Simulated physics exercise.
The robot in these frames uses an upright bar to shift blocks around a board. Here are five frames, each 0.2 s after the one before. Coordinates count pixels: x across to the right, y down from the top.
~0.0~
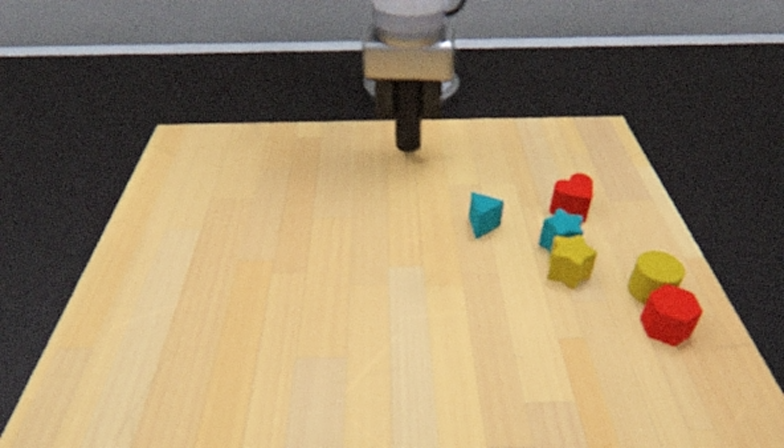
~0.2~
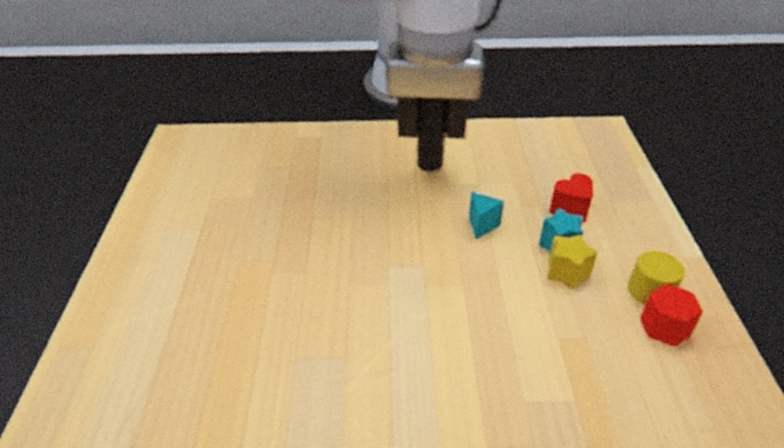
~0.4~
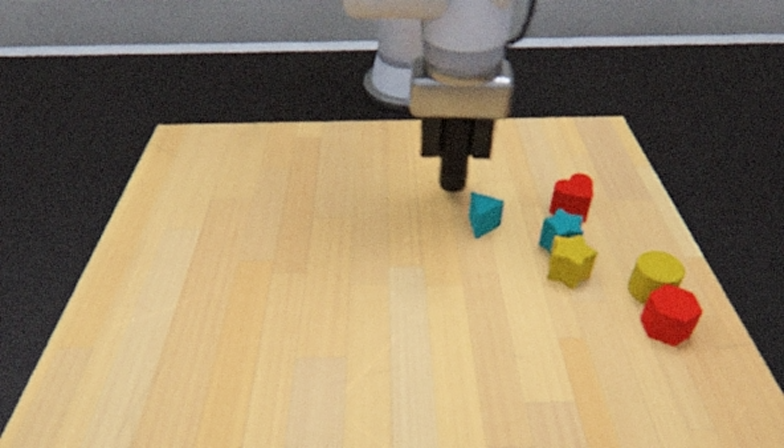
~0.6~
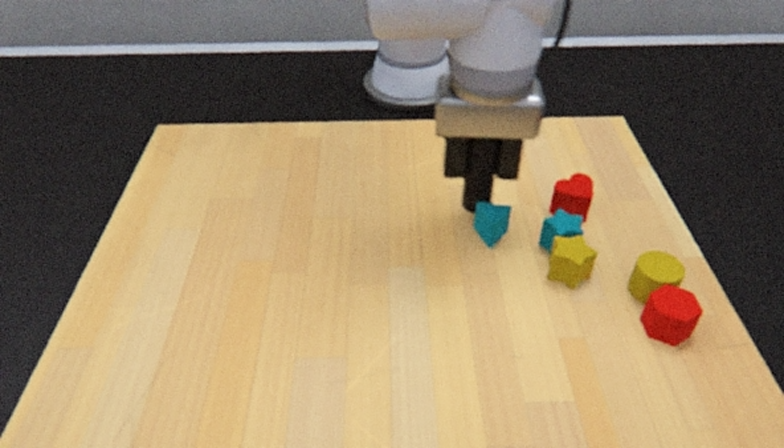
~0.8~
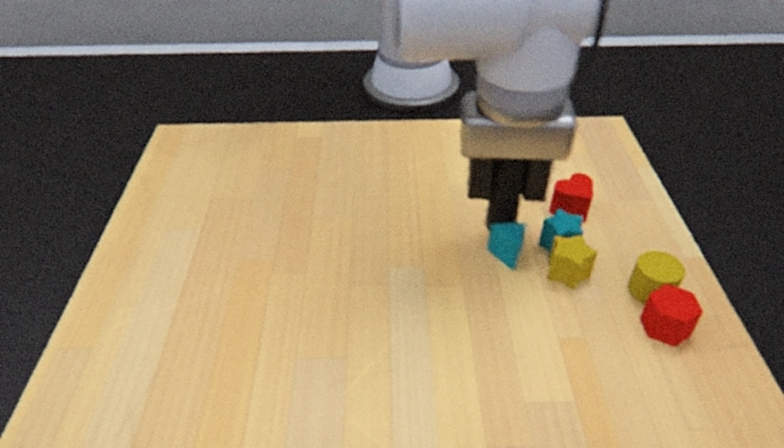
A robot arm with a dark upright bar hangs over the far side of a pale wooden board, seen from a fixed, raised view facing it. A turquoise three-sided block sits right of centre, with a red heart, turquoise and yellow stars, a yellow cylinder and a red block farther right. The bar moves toward the viewer and rightward, meets the three-sided block and pushes it the same way, turning it slightly.
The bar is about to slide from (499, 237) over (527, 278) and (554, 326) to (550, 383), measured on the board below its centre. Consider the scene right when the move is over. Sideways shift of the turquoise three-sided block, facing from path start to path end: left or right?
Goes left.
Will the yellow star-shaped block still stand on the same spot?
Going by the path, yes.
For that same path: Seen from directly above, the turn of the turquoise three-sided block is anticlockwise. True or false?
The statement is true.
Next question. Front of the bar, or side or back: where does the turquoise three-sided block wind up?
The turquoise three-sided block is left behind or beside.
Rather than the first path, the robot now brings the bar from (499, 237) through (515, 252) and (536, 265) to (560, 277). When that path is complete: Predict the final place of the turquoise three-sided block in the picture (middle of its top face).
The point I'd pick in the picture is (537, 261).
What follows on the original path. One third of the way, bar (529, 268); turquoise three-sided block (544, 275).
Two thirds of the way, bar (558, 317); turquoise three-sided block (578, 327), turned 15° anticlockwise.
At the end, bar (554, 373); turquoise three-sided block (594, 366), turned 60° anticlockwise; yellow star-shaped block still.
